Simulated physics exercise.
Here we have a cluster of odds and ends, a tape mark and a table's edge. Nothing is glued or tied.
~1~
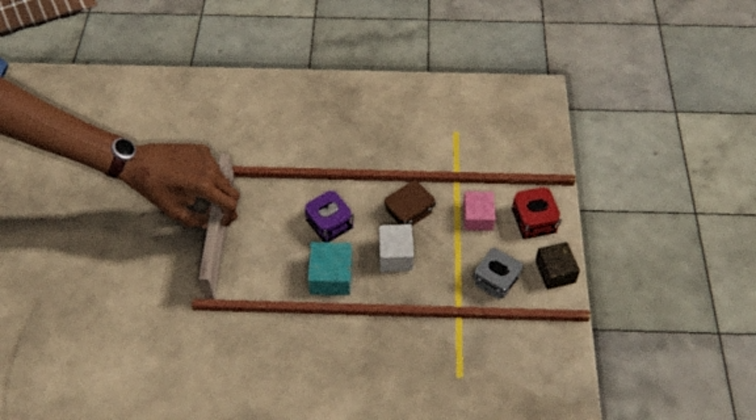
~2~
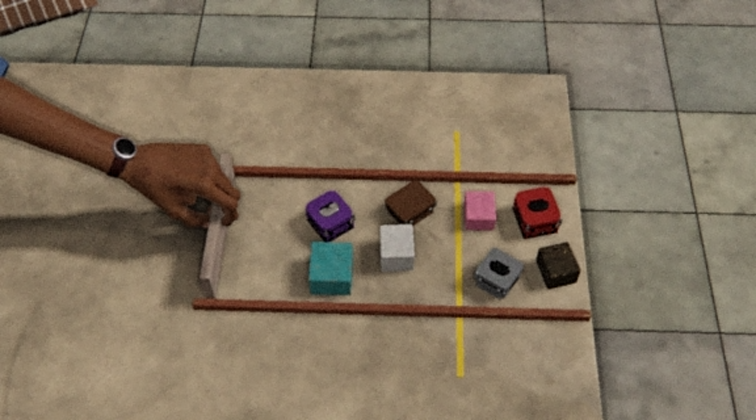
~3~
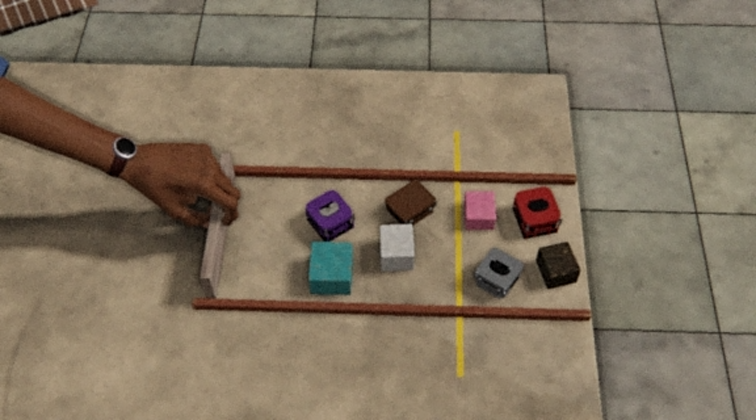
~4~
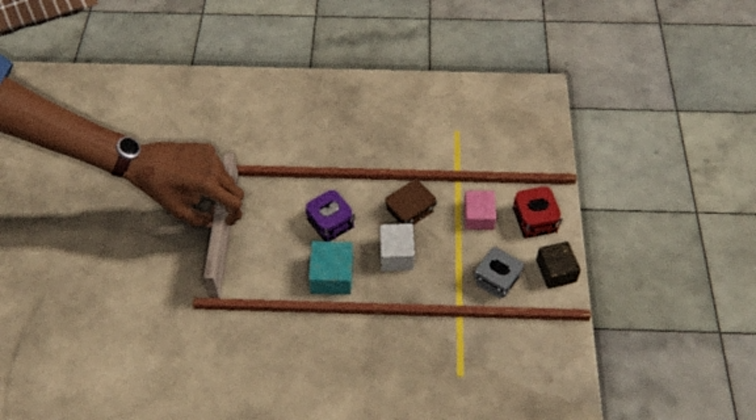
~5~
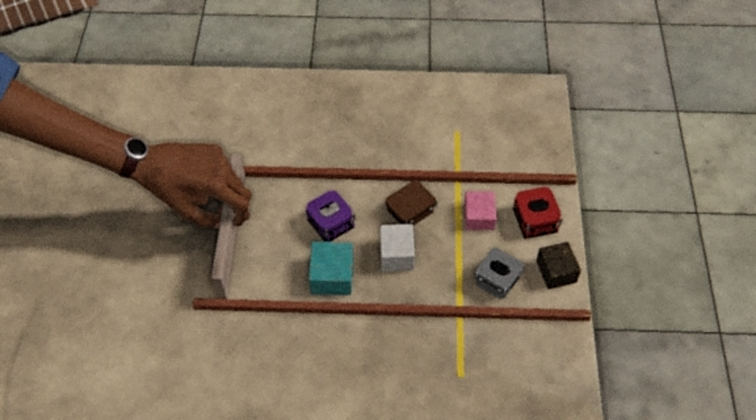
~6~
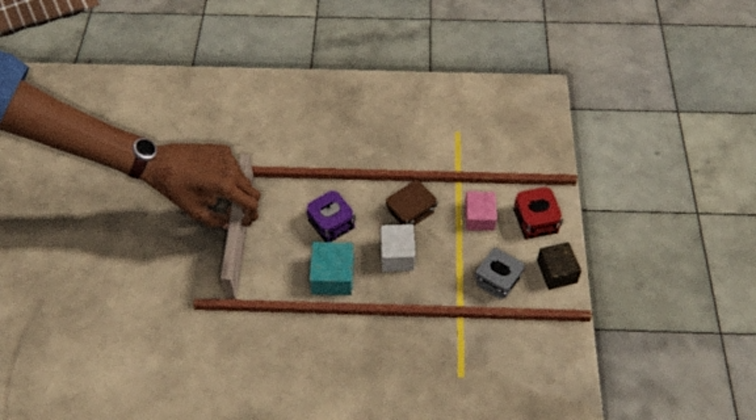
In the video, a hand holds a board upright between two rails and slides it slightly to the right, while the eight small blocks and cases on either side of a yellow tape line stay in place.
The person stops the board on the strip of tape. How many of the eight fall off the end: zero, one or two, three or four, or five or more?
In the end the number that fall off is zero.
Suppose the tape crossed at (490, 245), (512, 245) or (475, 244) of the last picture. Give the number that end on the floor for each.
The counts: 1, 2 and 0.
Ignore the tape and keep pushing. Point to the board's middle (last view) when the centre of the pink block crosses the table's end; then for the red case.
Its middle is around (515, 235) and around (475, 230).
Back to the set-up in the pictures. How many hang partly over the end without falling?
It comes to 1.
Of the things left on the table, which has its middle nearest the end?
The red case ends nearest.
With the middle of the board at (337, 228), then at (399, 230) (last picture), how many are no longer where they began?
The counts are 2 and 5.
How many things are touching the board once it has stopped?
It touches 2.
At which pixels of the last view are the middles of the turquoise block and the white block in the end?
The turquoise block stops around (481, 275); the white block around (516, 251).
Soon after, none off yet; black block at rest near (559, 266); red case at rest near (537, 213); grey case at rest near (499, 275).
In the end, the number that fall off is zero.
